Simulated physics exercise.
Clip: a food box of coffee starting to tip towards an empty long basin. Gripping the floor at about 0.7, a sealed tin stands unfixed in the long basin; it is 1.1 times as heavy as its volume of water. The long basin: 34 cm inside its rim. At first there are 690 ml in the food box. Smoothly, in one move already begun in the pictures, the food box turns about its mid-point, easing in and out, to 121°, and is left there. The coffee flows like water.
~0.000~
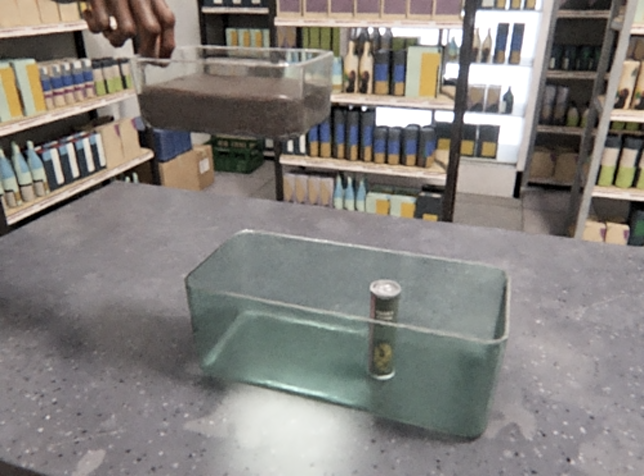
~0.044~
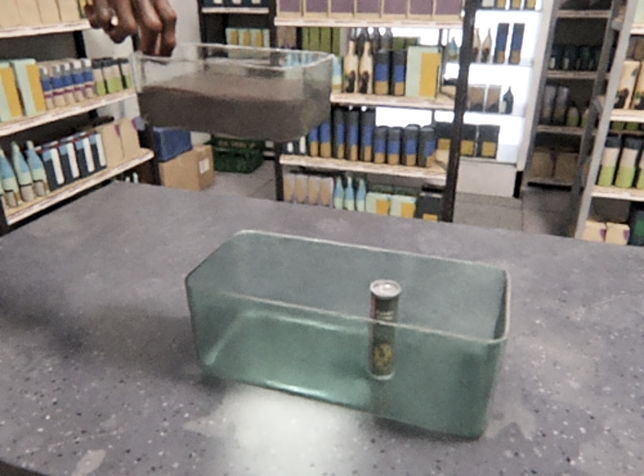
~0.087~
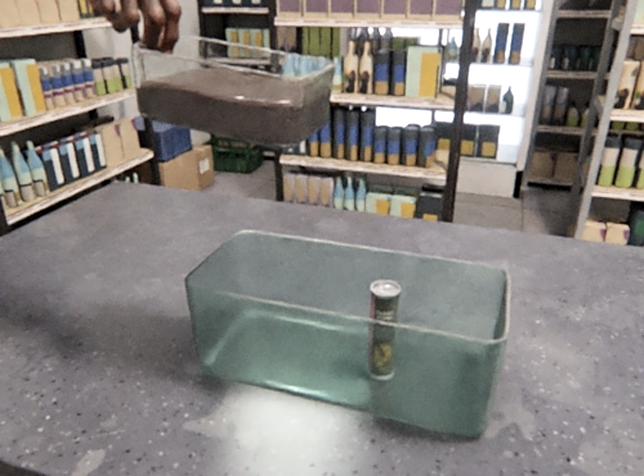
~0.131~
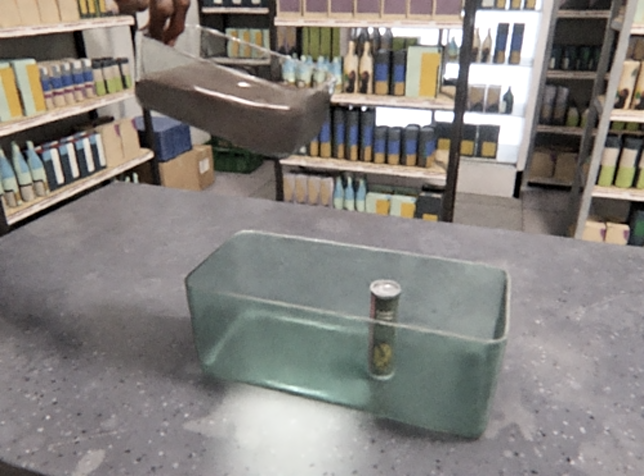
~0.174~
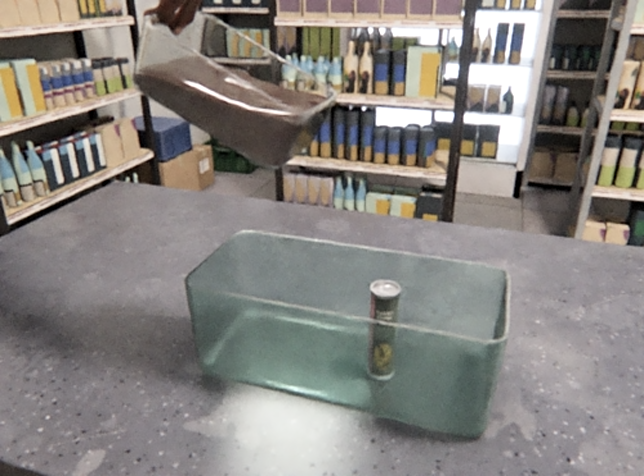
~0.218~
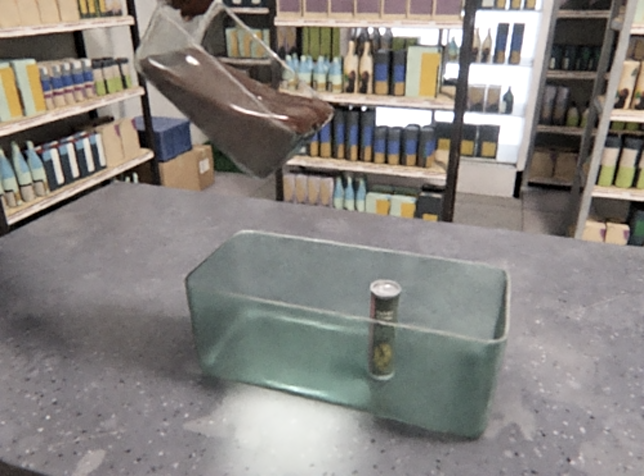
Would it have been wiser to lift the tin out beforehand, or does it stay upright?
It is going to fail.
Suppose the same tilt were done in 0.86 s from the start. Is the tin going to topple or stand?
It stays steady, then.
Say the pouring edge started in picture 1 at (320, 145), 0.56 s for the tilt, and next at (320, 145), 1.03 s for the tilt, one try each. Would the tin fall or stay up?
Try 1: Still standing; try 2: Still standing.
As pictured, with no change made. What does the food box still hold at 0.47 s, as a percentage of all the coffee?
I'd estimate some 10 % remains.
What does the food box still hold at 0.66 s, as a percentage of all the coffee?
I'd say some 1 per cent remains.
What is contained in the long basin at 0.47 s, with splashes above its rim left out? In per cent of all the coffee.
I reckon close to 38 percent of it.
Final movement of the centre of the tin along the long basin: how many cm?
It finishes around 5.5 cm from where it began.
Then, 0.47 s in, the tilt is 114° and 9 per cent is still to pour; the tin stands where it began.
Then, 0.66 s in, the tilt is 121° and 1 per cent is still to pour; the tin leans 12°.
Then, 0.85 s in, the tilt is 121° and 0 per cent is still to pour; the tin leans 5°.
Then, 1.06 s in, the tilt is 121° and 0 per cent is still to pour; the tin leans 13°.
Finally, the tin lies on its side.
